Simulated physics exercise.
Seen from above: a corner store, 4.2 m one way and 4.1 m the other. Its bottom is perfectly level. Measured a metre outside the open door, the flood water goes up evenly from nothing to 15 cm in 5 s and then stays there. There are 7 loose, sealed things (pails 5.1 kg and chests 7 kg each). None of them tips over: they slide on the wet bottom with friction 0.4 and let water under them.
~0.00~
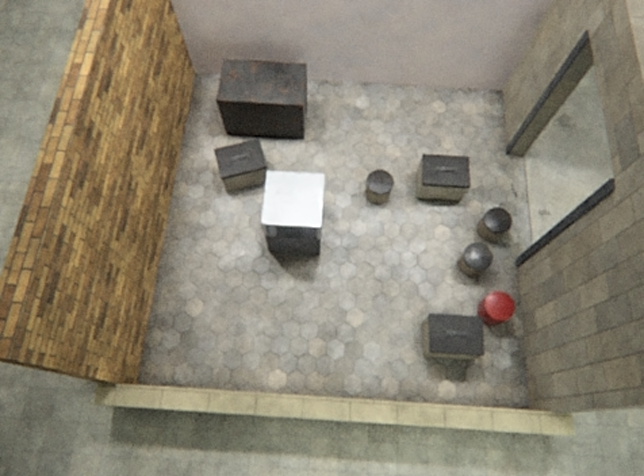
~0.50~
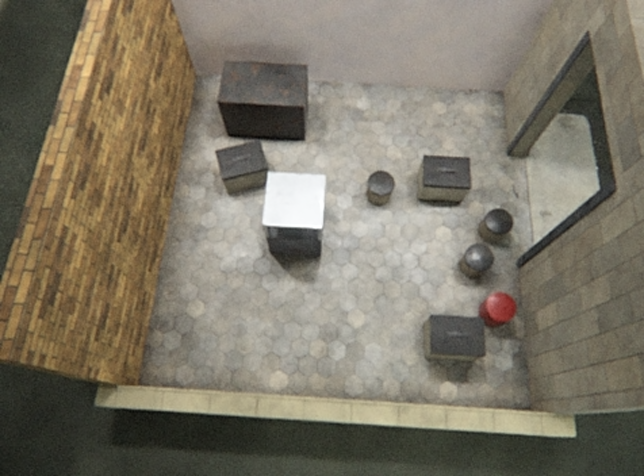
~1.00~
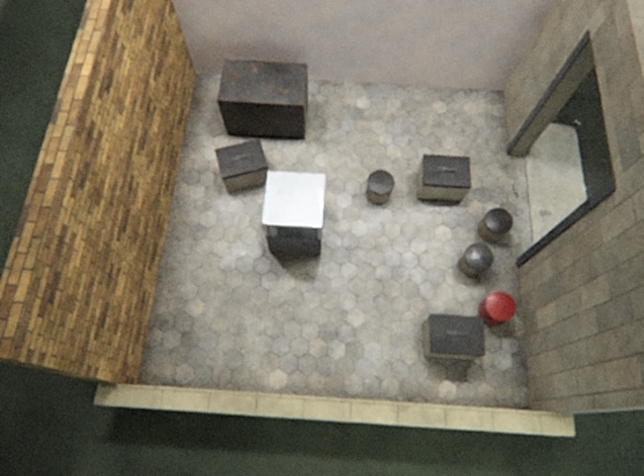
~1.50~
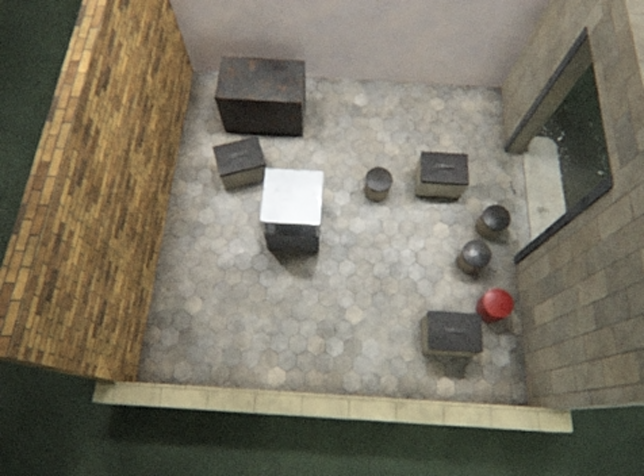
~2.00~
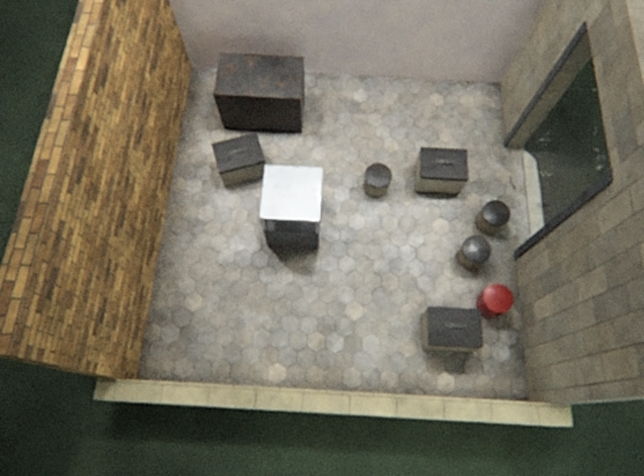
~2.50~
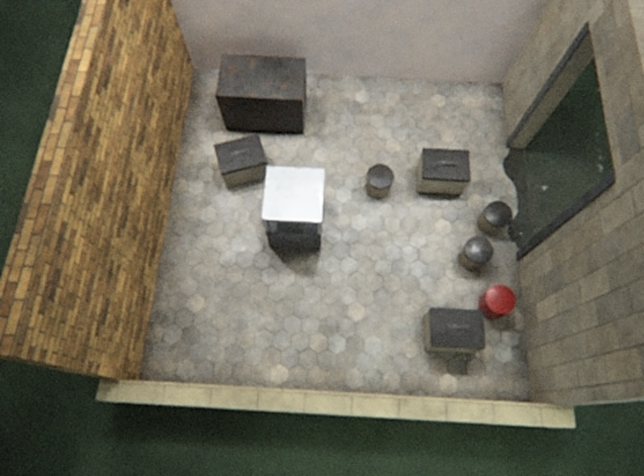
A small walled room with dark chests, round pails and one red pail sat still, seen from above, while the ground outside darkened and the pale patch in the right-hand doorway shrank from view.
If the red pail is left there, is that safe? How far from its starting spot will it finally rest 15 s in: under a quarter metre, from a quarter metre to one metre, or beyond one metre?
My guess is it barely budges.
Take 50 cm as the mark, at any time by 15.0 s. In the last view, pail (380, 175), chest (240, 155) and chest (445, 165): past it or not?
Going one by one, I get above, above and above.
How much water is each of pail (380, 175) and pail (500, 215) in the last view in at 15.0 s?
Some 10 cm at the first, some 9 cm at the second.
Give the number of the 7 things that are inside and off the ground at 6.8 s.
1 at that moment.
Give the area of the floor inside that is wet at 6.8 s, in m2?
9.5 m2.
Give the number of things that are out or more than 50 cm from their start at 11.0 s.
By then 4.
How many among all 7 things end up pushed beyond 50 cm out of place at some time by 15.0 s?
That comes to 4.
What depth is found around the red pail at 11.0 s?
Roughly 2 cm at that moment.
After 3.5 s the red pail is near (501, 299), 0.0 m from its start, aground; 0 afloat.
After 6.8 s the red pail is near (501, 299), 0.0 m from its start, aground; 1 afloat.
After 11.0 s the red pail is near (501, 299), 0.0 m from its start, aground; 3 afloat.
After 15.0 s the red pail is near (492, 290), 0.1 m from its start, afloat; 7 afloat.
